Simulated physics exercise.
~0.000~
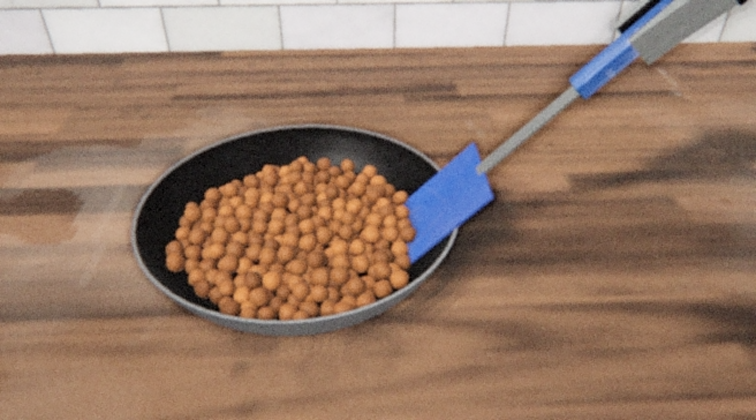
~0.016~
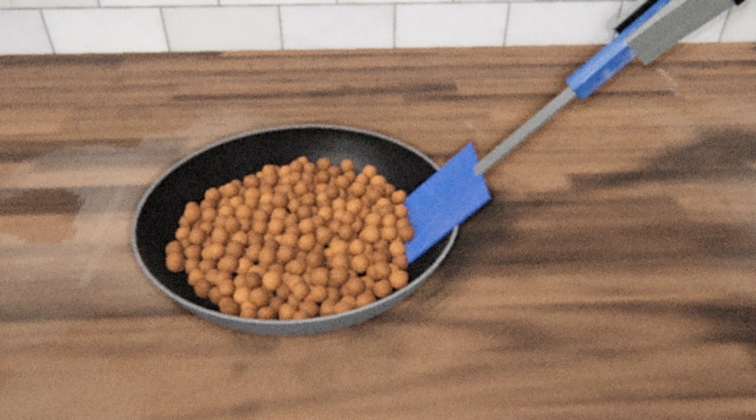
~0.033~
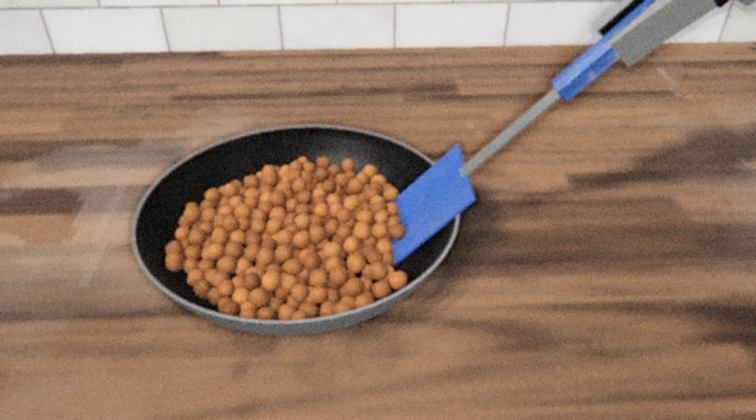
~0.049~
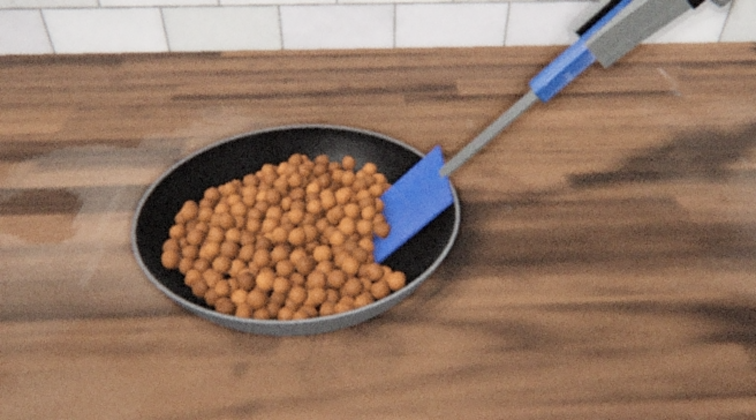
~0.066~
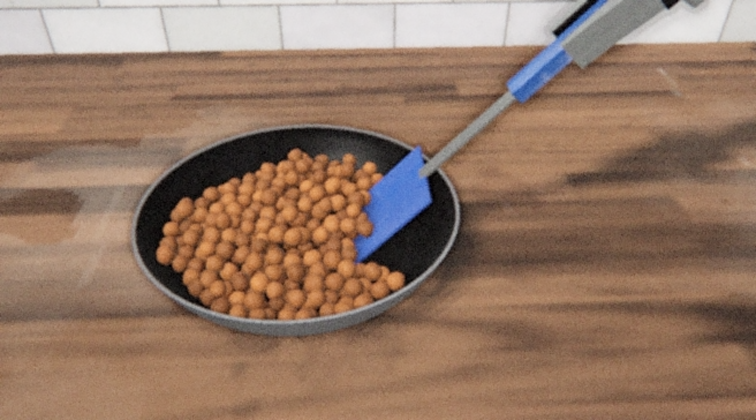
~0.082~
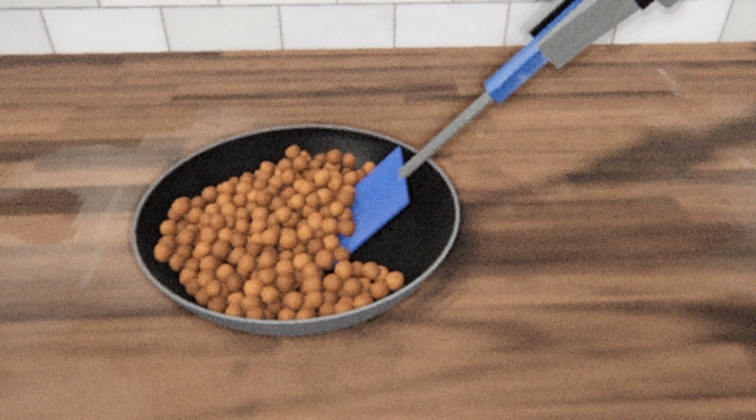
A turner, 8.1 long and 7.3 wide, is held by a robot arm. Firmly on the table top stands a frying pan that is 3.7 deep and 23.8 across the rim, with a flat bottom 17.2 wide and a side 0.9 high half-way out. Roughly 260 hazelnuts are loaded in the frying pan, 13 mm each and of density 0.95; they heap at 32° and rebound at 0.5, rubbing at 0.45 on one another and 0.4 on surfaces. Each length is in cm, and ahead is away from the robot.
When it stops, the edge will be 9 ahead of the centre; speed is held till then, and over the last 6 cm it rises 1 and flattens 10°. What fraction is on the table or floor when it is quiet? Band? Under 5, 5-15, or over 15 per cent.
Over 15 per cent.
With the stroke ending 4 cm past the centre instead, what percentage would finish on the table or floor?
Result: Approx. 0 %.
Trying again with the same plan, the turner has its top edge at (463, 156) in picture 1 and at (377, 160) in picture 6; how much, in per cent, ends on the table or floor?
Around 30 per cent finishes on the table or floor.
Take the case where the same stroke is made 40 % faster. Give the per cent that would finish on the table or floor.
Roughly 30 per cent, I'd say.
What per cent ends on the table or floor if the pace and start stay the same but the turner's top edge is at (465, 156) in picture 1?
Near 30 in a hundred.
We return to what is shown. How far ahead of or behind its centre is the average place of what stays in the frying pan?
Some 3.0 cm ahead of the centre.
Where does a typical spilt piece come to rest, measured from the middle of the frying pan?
It works out to near 22 cm.
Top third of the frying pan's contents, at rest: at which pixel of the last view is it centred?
Approximately at pixel (228, 225).
By 0.12 s, sloping 47°, highest piece 5 above the table; 262 in the frying pan.
By 0.16 s, sloping 43°, highest piece 6 above the table; 262 in the frying pan.
By 0.38 s, sloping 37°, highest piece 6 above the table; 195 in the frying pan, 60 on the table or floor, 7 on the blade or in flight.
By 1.43 s, sloping 37°, highest piece 4 above the table; 195 in the frying pan, 67 on the table or floor.
Final count, 195 in the frying pan, 67 on the table or floor. That is 26 % on the table or floor.
